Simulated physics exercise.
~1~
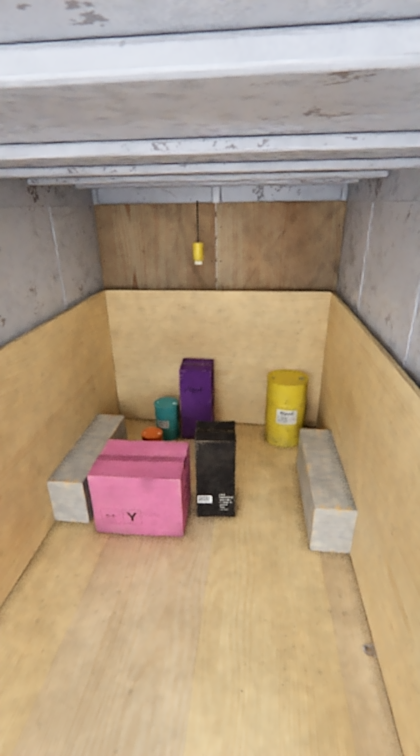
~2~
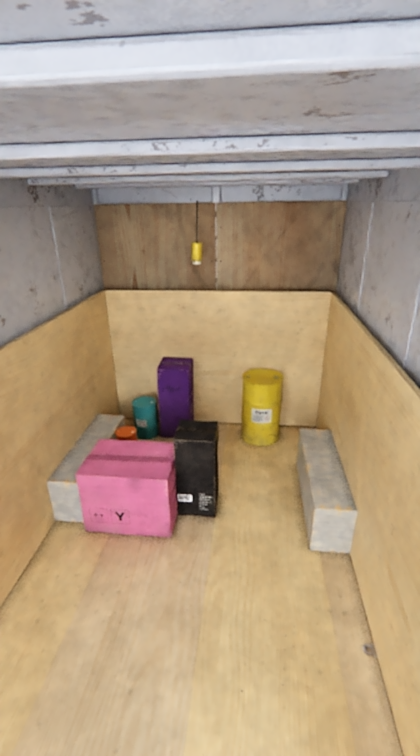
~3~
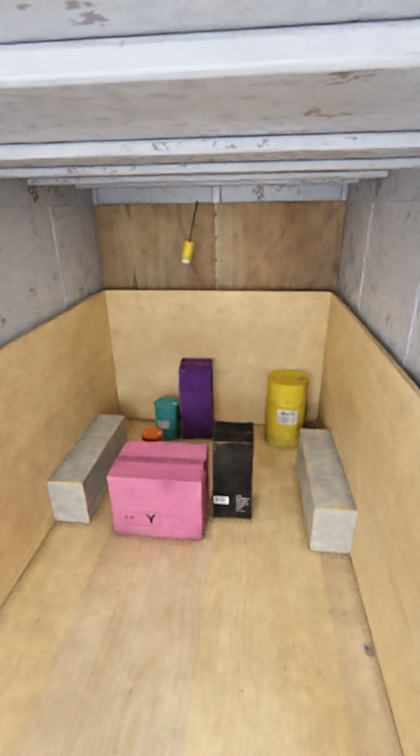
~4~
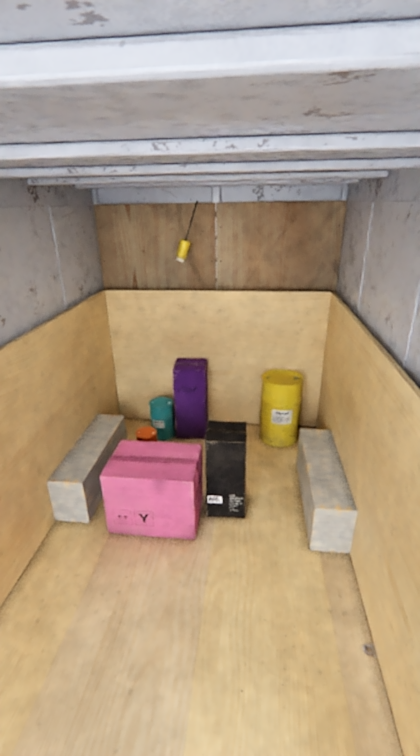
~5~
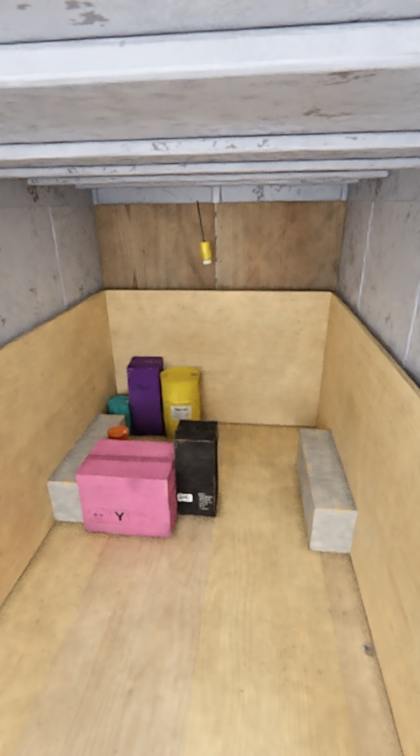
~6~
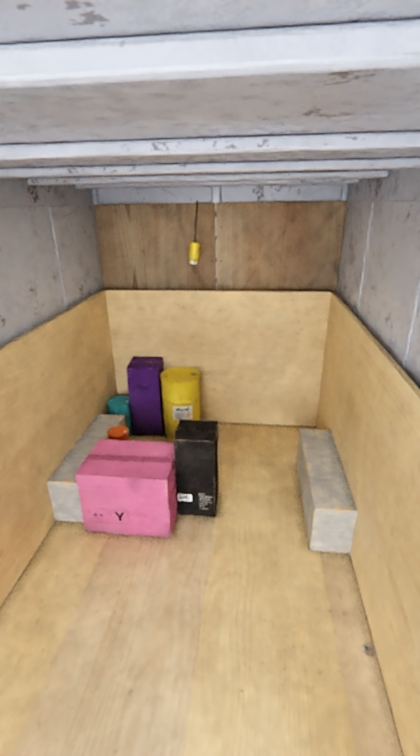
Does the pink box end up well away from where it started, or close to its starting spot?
It ends close to its starting spot. It slides a little left and right along the way and finishes only slightly left of where it began.
